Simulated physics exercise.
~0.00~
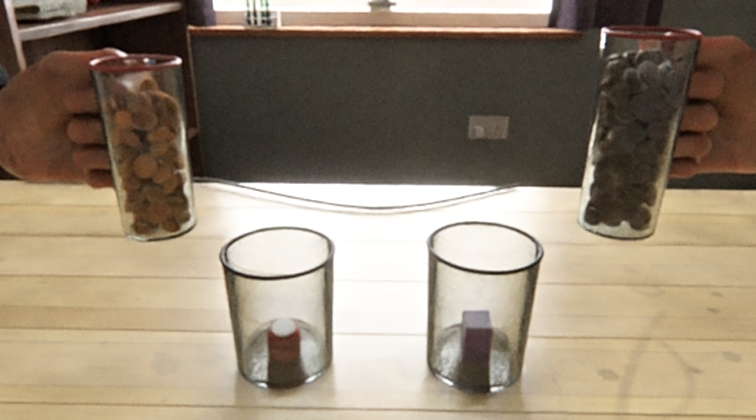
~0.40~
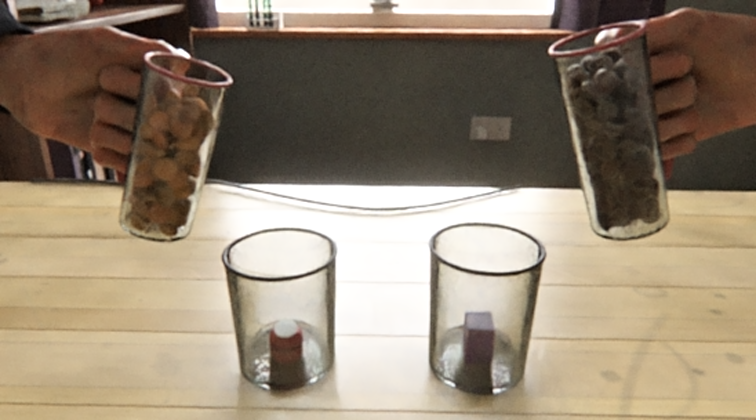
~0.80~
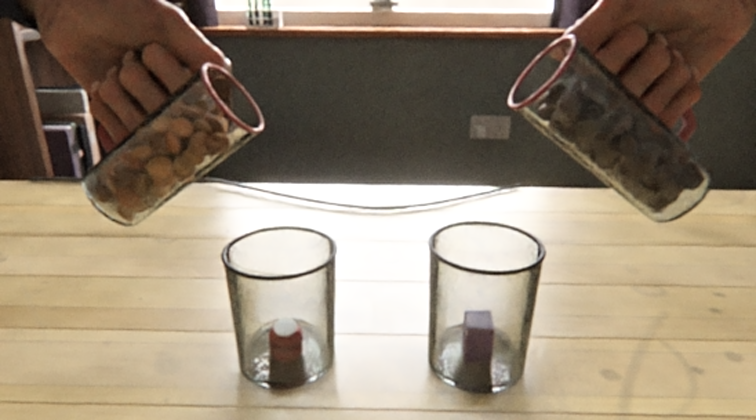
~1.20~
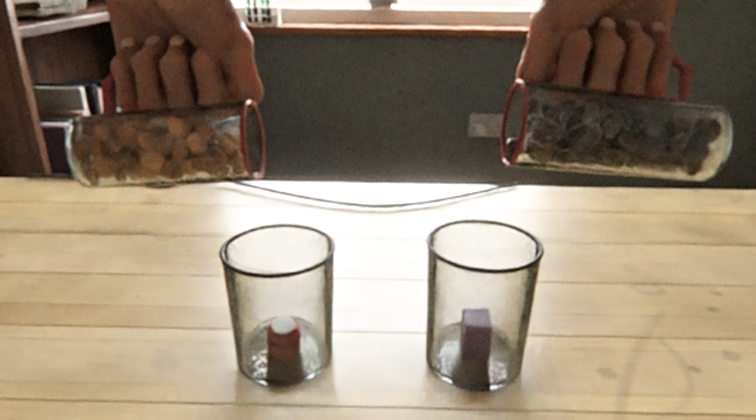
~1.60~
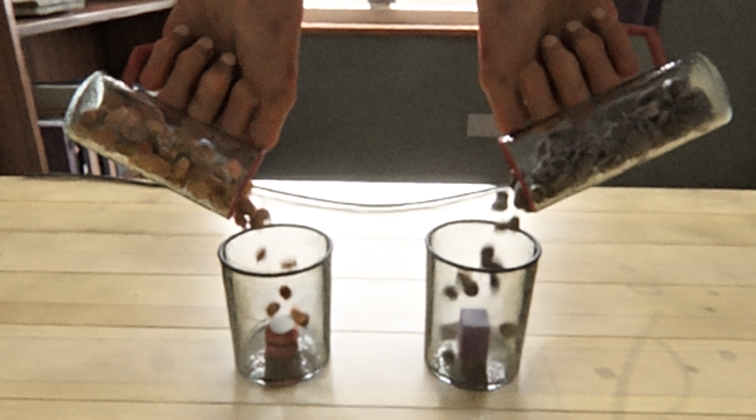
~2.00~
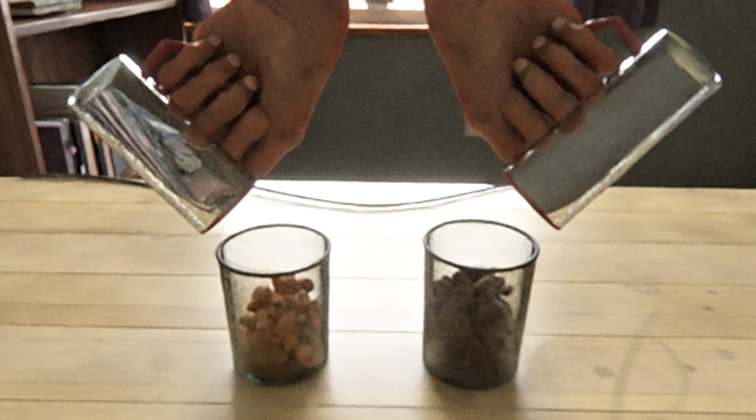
Two hands, one at each side, hold clear cups with reddish rims above a pale wooden table, seen from the front by a slightly swaying camera. The left cup is full of orange-brown pieces and the right one of dark grey-brown pieces. Below them stand two clear glasses, the left holding a small red and white object and the right a purple block. The hands tip the cups inward until they lie on their sides, and then the pieces begin tumbling into the glasses. Finally the cups are emptied, leaving the left glass about half full, the right somewhat fuller, and both objects buried.
